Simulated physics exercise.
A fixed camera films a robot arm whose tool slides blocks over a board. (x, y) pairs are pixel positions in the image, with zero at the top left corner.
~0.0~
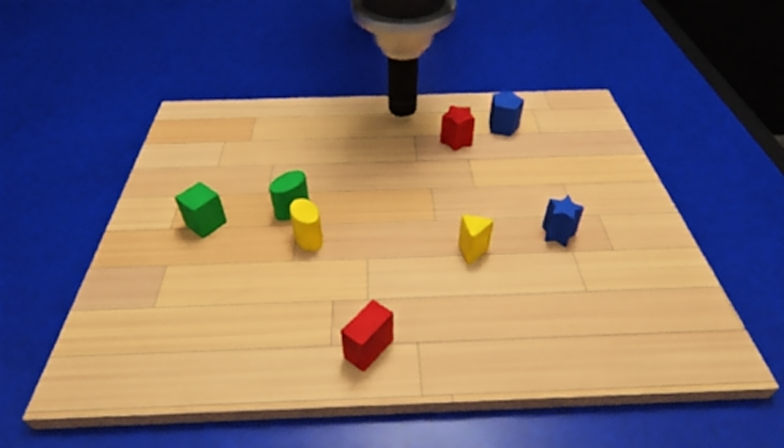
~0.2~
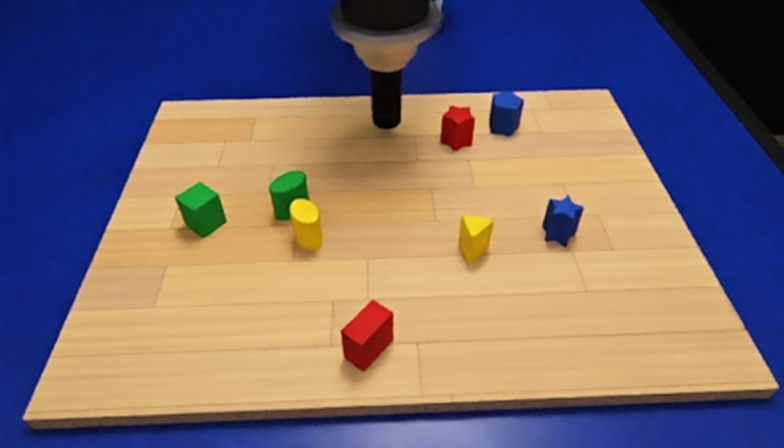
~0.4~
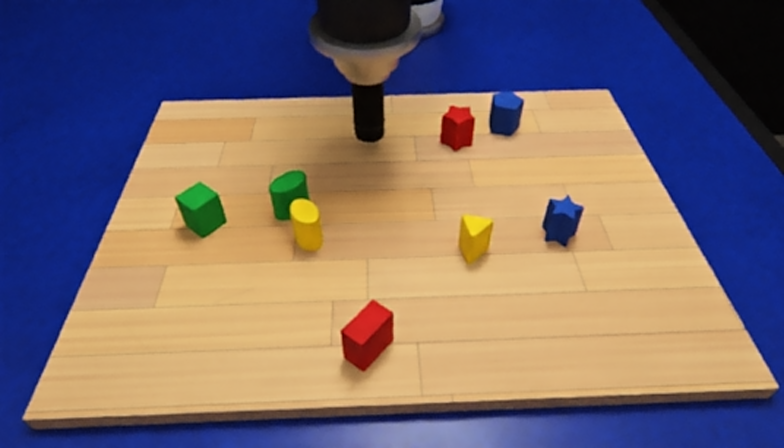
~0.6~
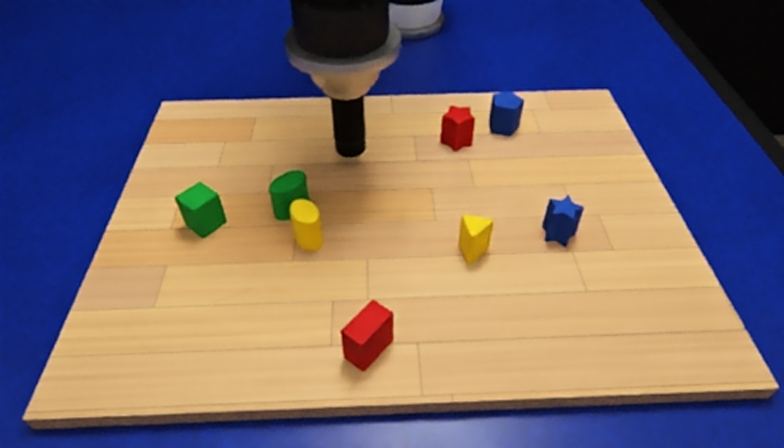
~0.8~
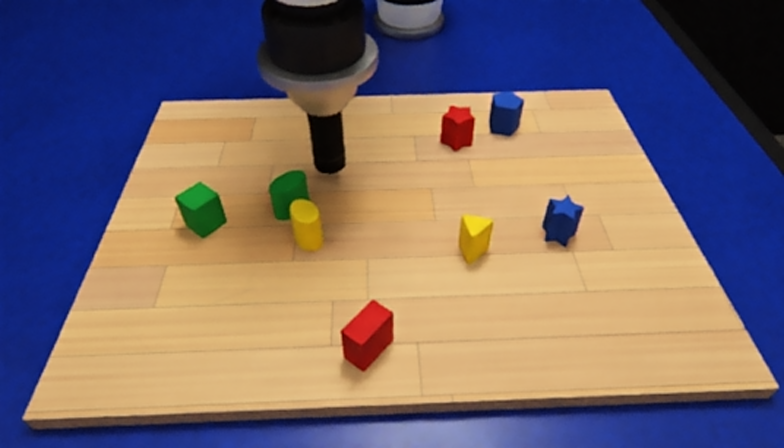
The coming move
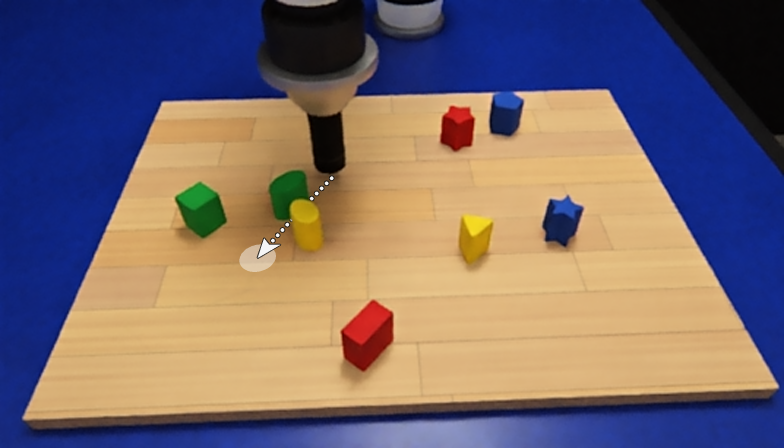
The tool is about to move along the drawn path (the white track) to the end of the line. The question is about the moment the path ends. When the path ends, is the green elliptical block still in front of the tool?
That would be a no.
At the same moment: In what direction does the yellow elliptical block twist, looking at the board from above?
Anticlockwise, looking down.
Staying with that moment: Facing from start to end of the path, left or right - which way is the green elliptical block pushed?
Slides right.
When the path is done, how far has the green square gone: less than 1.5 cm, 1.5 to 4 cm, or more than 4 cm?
It will move less than 1.5 cm.
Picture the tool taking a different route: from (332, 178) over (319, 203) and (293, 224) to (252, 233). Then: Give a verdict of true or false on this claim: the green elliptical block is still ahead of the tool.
True
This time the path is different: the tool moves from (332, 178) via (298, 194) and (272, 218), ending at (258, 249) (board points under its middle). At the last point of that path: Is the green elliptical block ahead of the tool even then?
Short answer: Yes.
Path on the board, from (332, 178) directly to (258, 258).
What follows on the original path. One third of the way, tool at (306, 189); green elliptical block at (272, 191).
Two thirds of the way, tool at (281, 216); green elliptical block at (239, 209), turned 55° clockwise; yellow elliptical block at (302, 218), turned 35° anticlockwise.
At the end, tool at (254, 245); green square in place; green elliptical block at (220, 221), turned 130° clockwise; yellow elliptical block at (299, 222), turned 60° anticlockwise.
